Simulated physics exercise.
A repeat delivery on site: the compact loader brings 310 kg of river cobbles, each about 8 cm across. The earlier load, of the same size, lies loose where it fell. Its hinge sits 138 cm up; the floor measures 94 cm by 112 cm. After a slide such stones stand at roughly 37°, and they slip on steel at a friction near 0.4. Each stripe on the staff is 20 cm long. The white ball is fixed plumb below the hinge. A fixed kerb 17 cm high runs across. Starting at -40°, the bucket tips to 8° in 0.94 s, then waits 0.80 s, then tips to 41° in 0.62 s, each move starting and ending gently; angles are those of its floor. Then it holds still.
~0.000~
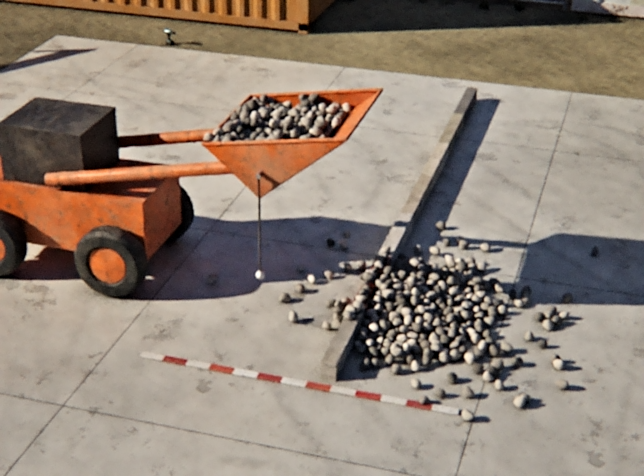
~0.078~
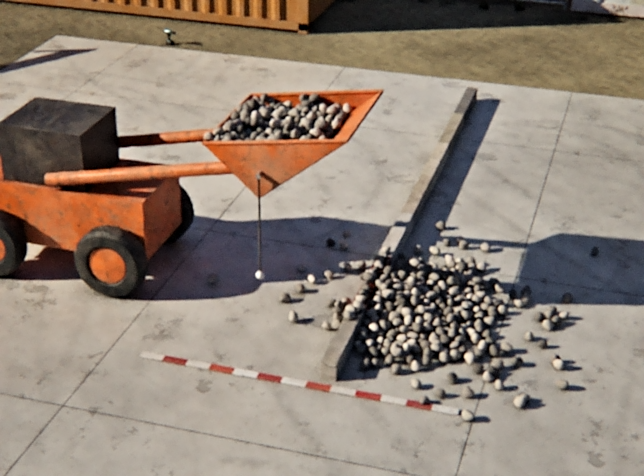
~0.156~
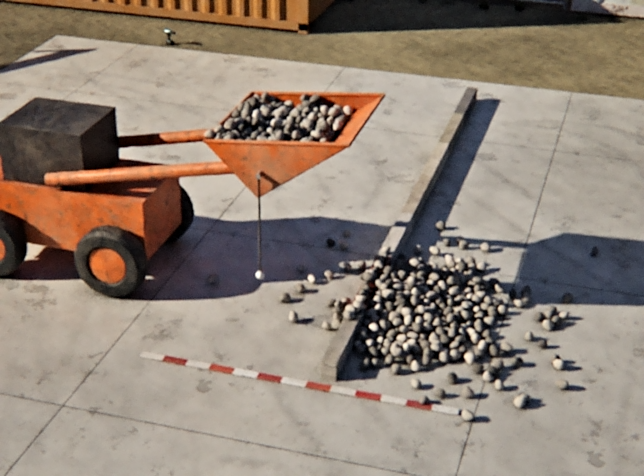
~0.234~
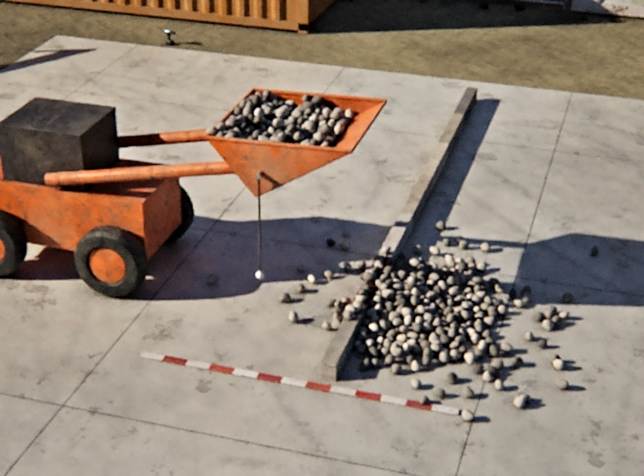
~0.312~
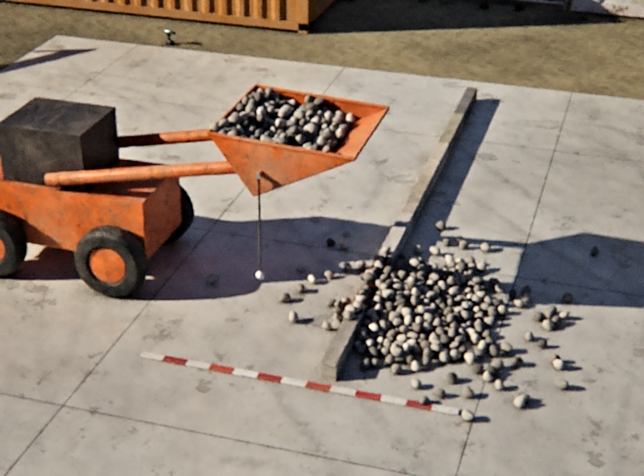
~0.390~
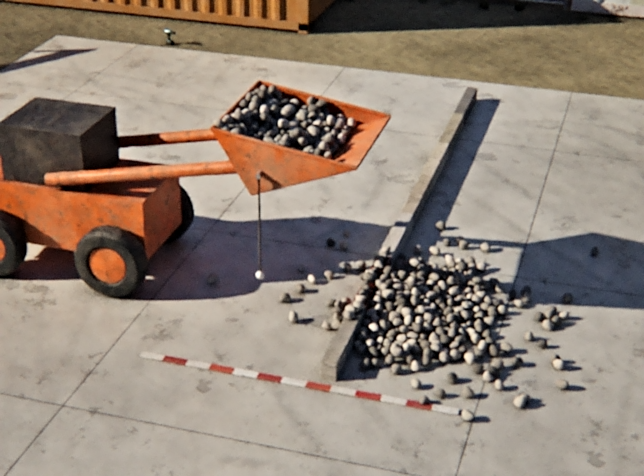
The orange loader's bucket, heaped with grey and white stones, starts tilting slowly, its right-hand lip lowering as the rear edge rises. The tilt then quickens slightly and the stones shift a little inside, while the loader's wheels stay still and the loose pile across the kerb lies undisturbed.
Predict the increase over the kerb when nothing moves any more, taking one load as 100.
About 69 per cent.
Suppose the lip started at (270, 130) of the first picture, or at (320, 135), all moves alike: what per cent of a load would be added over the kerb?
Near 0 per cent from the first place, 30 from the second.
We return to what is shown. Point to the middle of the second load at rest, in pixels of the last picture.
Near (393, 295).
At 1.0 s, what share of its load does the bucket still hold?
Roughly 100 per cent is still inside.
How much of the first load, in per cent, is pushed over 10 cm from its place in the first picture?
Roughly 5 per cent of them.
After 0.7 s the floor is at 0°; in per cent of one load, 100 in the bucket, 10 on this side of the kerb, 91 over the kerb; the foremost stones are at (577, 337).
After 1.0 s the floor is at 8°; in per cent of one load, 100 in the bucket, 10 on this side of the kerb, 91 over the kerb; the foremost stones are at (577, 337).
After 2.8 s the floor is at 41°; in per cent of one load, 7 in the bucket, 53 on this side of the kerb, 140 over the kerb; the foremost stones are at (577, 337).
After 5.4 s the floor is at 41°; in per cent of one load, 0 in the bucket, 40 on this side of the kerb, 160 over the kerb; the foremost stones are at (577, 337). Net gain over the kerb, 69.
